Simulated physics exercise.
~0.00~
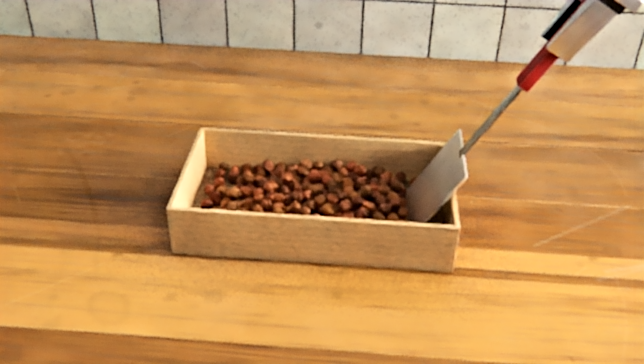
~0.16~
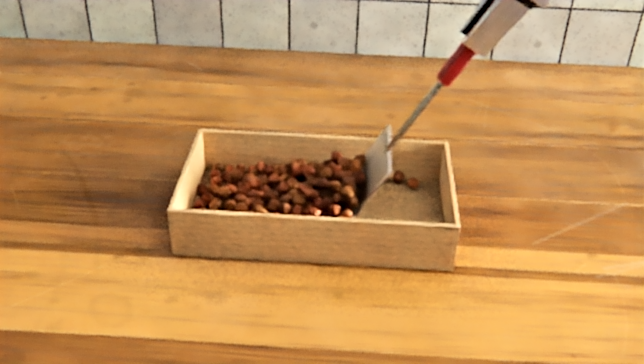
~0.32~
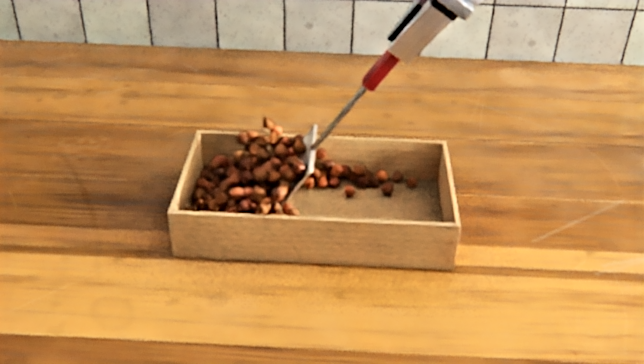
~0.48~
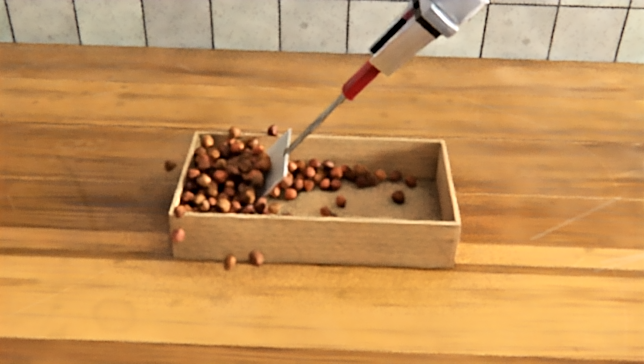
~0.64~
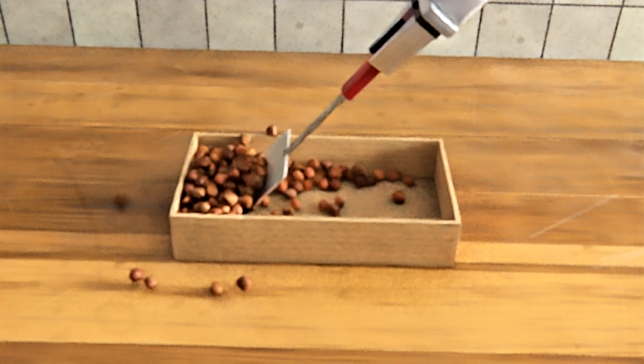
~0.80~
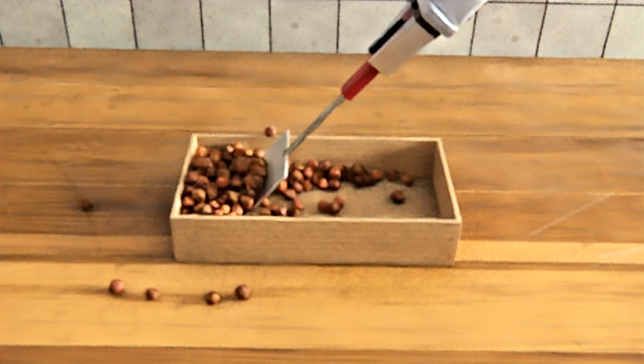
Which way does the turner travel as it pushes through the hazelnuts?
The turner moves to the left, heaping the hazelnuts toward that end of the tray.
